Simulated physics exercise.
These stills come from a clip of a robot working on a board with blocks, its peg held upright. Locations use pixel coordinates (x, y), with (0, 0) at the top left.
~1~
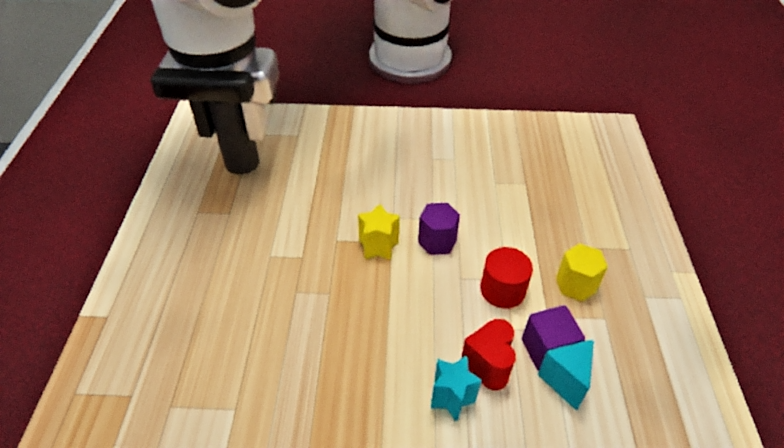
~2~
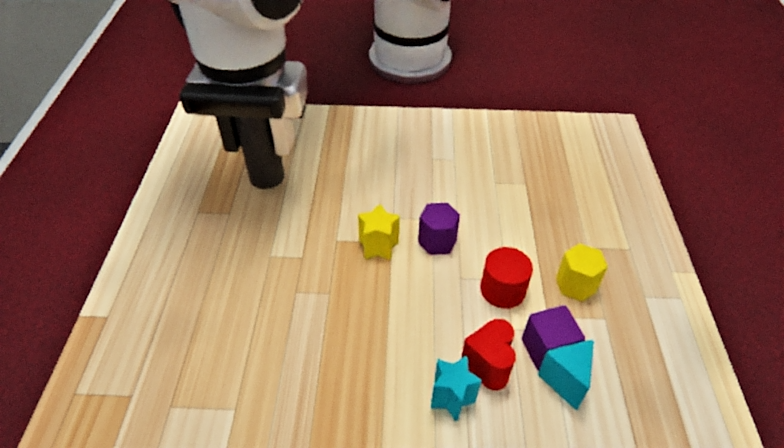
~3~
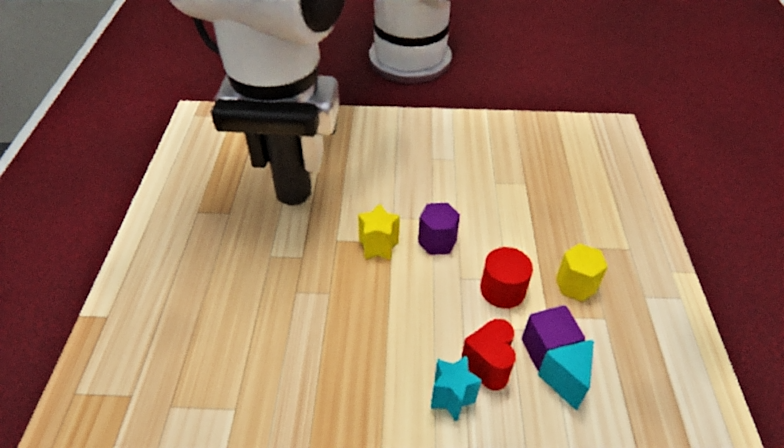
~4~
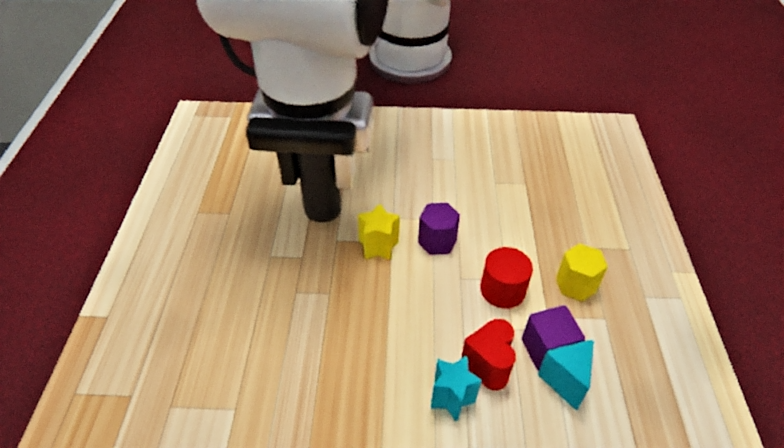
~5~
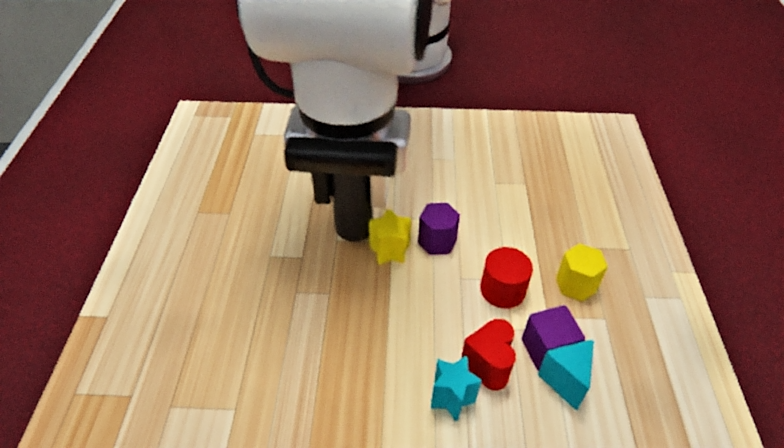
A robotic arm with a dark peg stands at the upper left of a light wooden board on a dark red surface, seen from above at an angle by a still camera. A yellow star and purple hexagon sit near the middle, with red, yellow, purple and teal blocks to the lower right. The peg moves steadily right and toward the viewer, then nudges the star slightly right.
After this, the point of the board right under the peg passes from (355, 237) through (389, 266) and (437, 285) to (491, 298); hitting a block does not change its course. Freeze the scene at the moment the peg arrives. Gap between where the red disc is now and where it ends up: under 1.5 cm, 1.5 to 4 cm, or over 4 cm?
The distance will be 1.5 to 4 cm.
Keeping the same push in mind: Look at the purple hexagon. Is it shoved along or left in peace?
It moves.
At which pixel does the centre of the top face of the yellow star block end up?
Its top face will be centred at roughly (489, 241).
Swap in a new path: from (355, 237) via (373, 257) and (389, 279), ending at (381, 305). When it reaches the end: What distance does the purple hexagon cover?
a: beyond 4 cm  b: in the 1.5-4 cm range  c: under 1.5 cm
Correct choice: C.
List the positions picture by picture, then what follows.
The first picture shows tip of the peg (242, 163), middles of tops, yellow star block (378, 220), purple hexagon (440, 215), red heart (495, 342), red disc (509, 264).
The second picture shows peg (267, 177), nothing pushed.
The third picture shows peg (294, 193), nothing pushed.
The fourth picture shows peg (323, 209), nothing pushed.
The fifth picture shows peg (354, 227), yellow star block (391, 224), purple hexagon (440, 215), red heart (495, 342), red disc (509, 264).
On the path given first. One third of the way, peg (390, 258); yellow star block (429, 239), turned 60° anticlockwise; purple hexagon (446, 214).
Two thirds of the way, peg (439, 276); yellow star block (473, 244), turned 85° anticlockwise; purple hexagon (453, 214), turned 35° anticlockwise; red disc (515, 265).
At the end, peg (493, 289); yellow star block (489, 241), turned 135° anticlockwise; purple hexagon (453, 214), turned 35° anticlockwise; red heart unmoved; red disc (541, 266).
